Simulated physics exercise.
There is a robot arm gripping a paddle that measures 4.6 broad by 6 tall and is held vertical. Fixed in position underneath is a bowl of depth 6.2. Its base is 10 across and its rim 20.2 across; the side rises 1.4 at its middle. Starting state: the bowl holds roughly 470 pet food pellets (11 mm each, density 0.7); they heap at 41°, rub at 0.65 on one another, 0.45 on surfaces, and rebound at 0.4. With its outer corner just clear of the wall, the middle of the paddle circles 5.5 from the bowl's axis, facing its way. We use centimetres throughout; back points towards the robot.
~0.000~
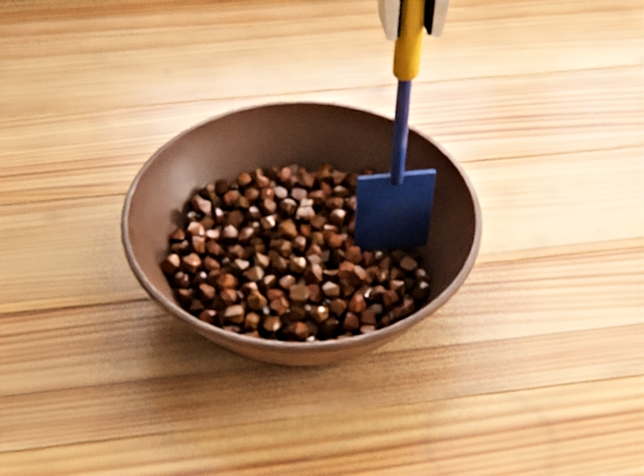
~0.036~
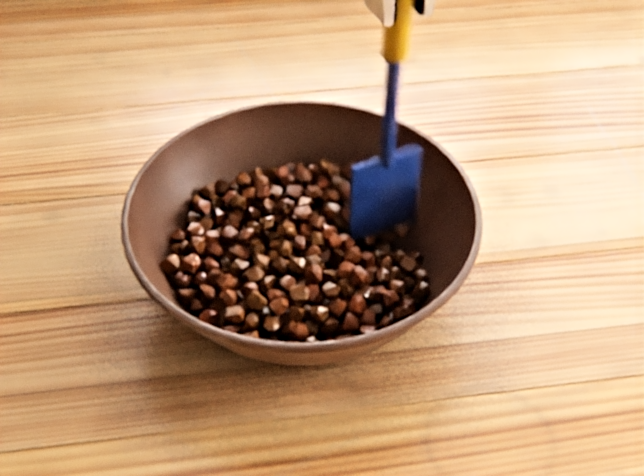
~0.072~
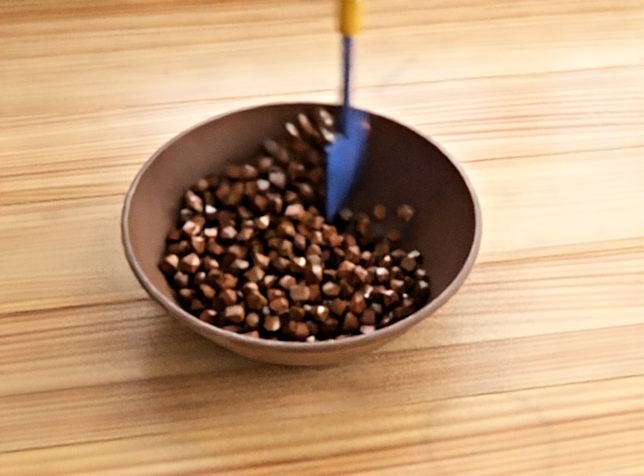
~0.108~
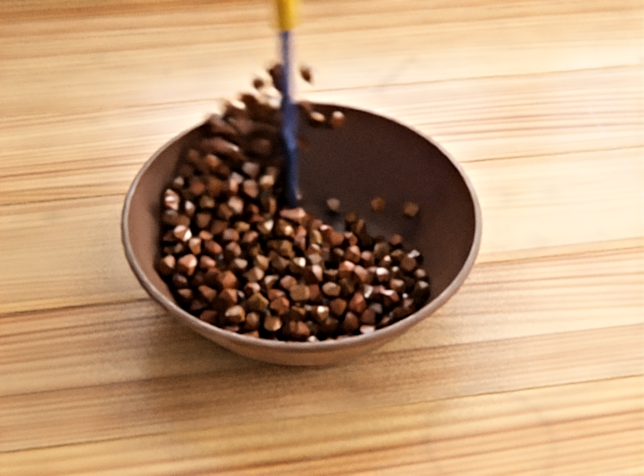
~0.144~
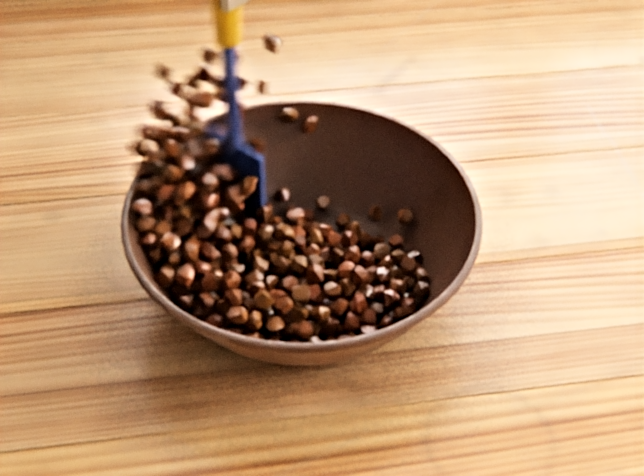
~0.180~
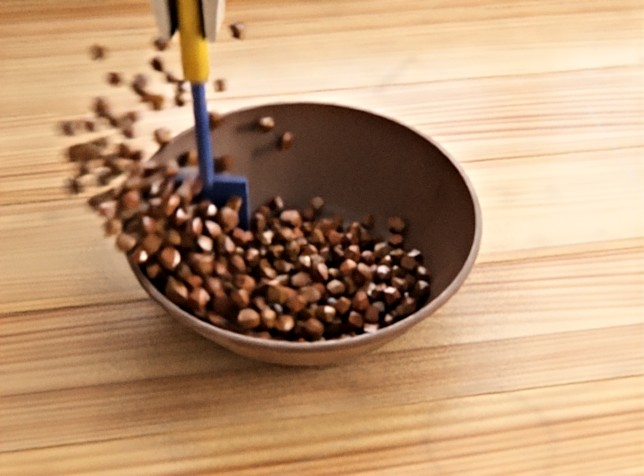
In this clip, a robot arm sweeps a blue paddle from the right side of a brown bowl around the back to the left, pushing brown pellets into a heap and flinging some up and over the left rim.
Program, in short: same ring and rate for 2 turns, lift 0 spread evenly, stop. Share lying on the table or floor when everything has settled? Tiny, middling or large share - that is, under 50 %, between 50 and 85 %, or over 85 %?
The share is middling, between 50 and 85 %.
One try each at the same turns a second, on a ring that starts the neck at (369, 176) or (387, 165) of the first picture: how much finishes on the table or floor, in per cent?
I'd guess some 40 and 65 percent.
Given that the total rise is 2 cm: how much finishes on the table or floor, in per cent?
Roughly 40 per cent.
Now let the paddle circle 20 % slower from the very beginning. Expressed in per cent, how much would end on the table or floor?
That would be some 55 percent.
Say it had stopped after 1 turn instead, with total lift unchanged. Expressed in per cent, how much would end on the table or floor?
Roughly 40 percent would end up there.
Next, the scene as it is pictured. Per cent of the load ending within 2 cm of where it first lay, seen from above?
Something close to 10 percent, I'd say.
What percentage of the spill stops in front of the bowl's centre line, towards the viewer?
Result: Roughly 60 %.
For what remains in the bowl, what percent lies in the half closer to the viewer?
Estimate: Some 40 %.
After 0.38 s, 20° round, highest piece 10 above the table; 289 in the bowl, 92 on the table or floor, 92 in flight or on the tool.
After 0.59 s, 233° round, highest piece 9 above the table; 224 in the bowl, 221 on the table or floor, 28 in flight or on the tool.
After 0.89 s, 0° round, highest piece 5 above the table; 272 on the table or floor, 200 in the bowl, 1 in flight or on the tool.
After 1.59 s, 0° round, highest piece 5 above the table; 273 on the table or floor, 200 in the bowl.
In the end, 273 on the table or floor, 200 in the bowl. That is 58 % on the table or floor.
